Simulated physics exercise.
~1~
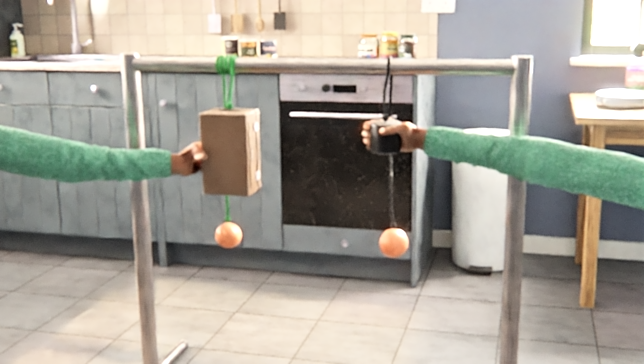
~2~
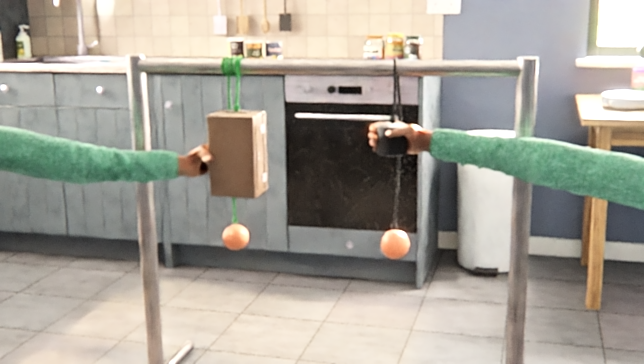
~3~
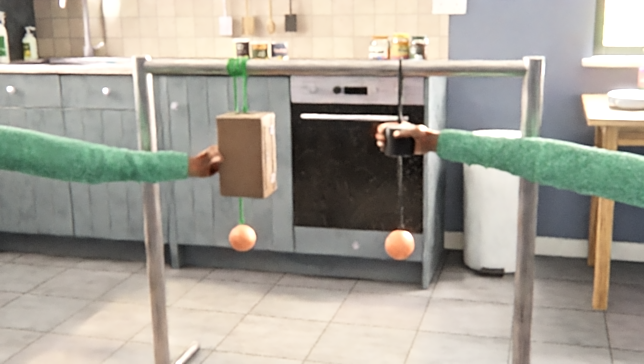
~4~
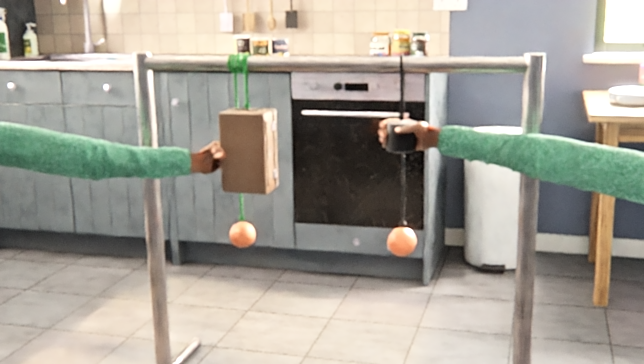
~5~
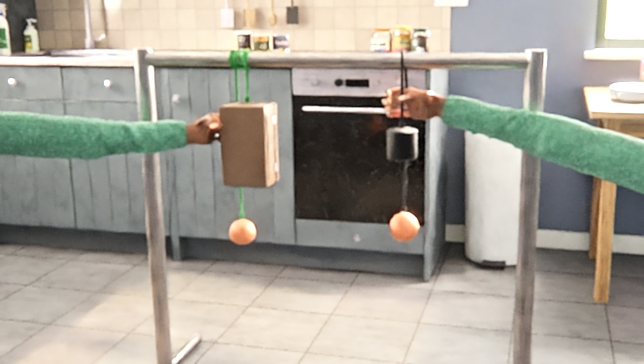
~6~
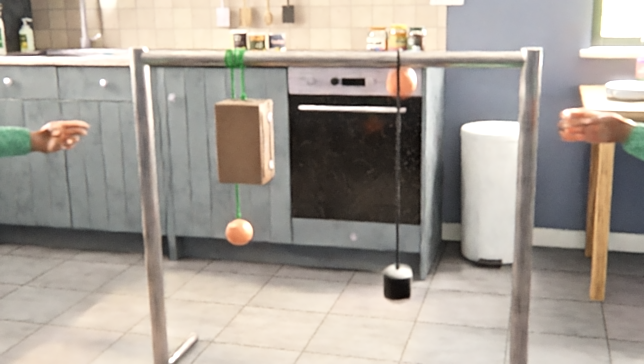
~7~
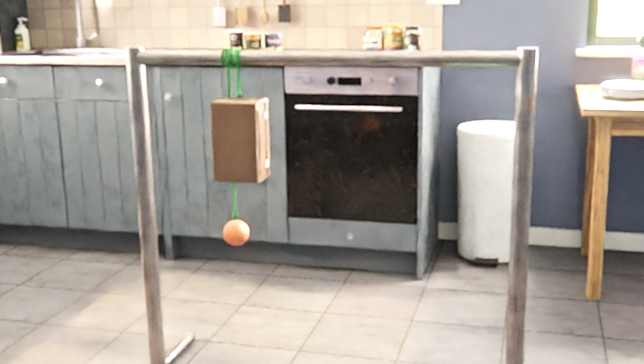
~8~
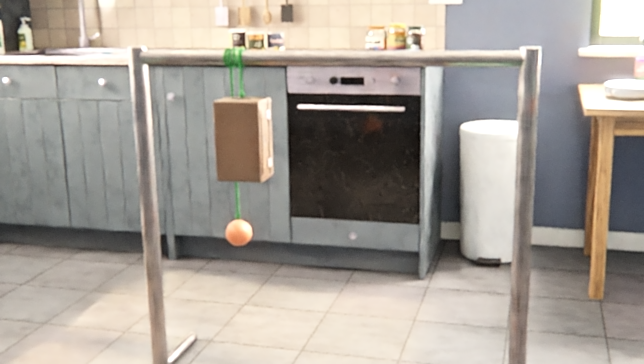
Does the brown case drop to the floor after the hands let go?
No, the brown case stays hanging from its green cord at about the same height, while the small black object on the right is the one that drops.
